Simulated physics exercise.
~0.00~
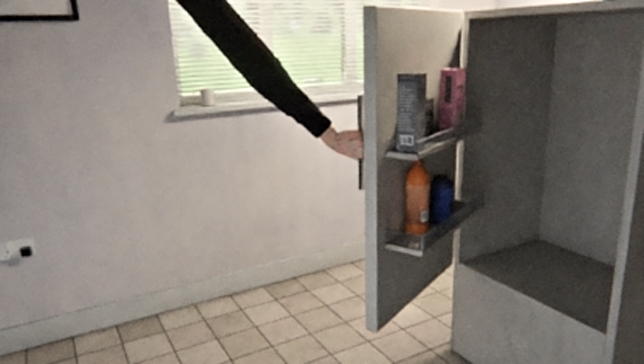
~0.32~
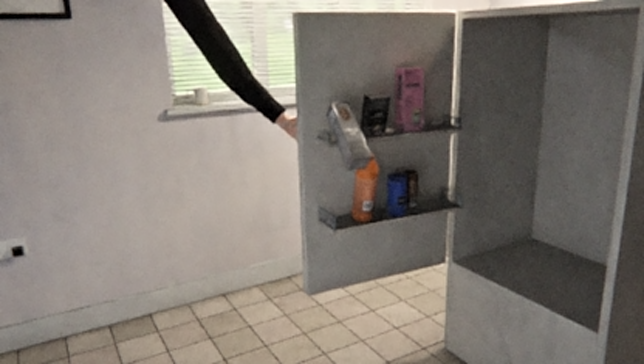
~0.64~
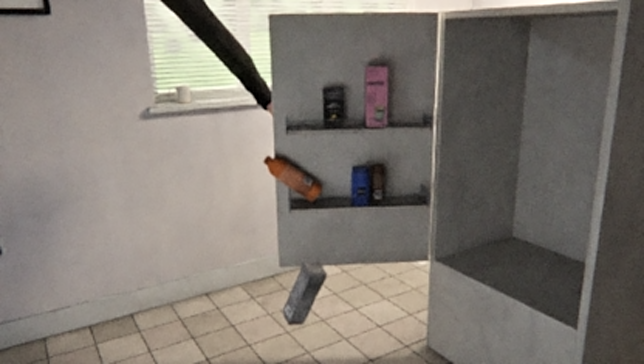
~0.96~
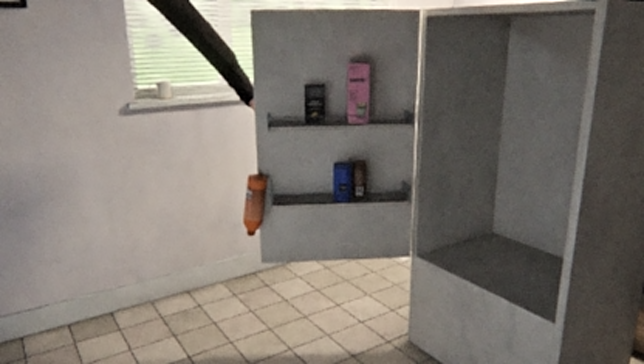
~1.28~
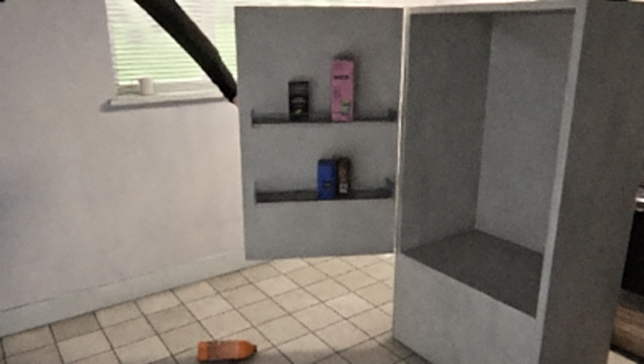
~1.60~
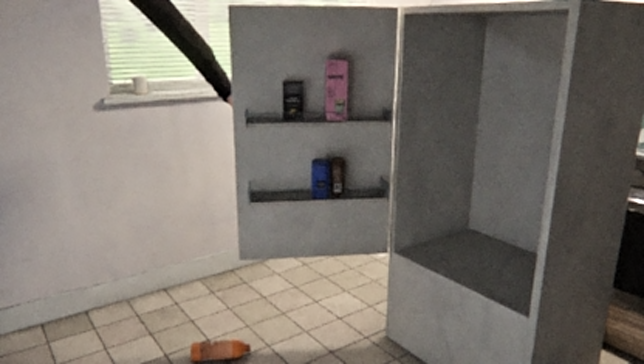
The clip opens on a grey cabinet in a tiled room, where a dark-sleeved arm holds its partly open door, with cartons and bottles on two inside racks. The arm pulls the door wider toward the left, and the grey carton tips off the upper rack while the black carton and orange bottle lean. As the door swings further, the grey carton drops toward the floor and the orange bottle topples toward the outer edge. The bottle then falls past the door's edge and lands on its side on the tiles. The door comes to rest wide open, with the pink and black cartons still above the blue jar and brown can.
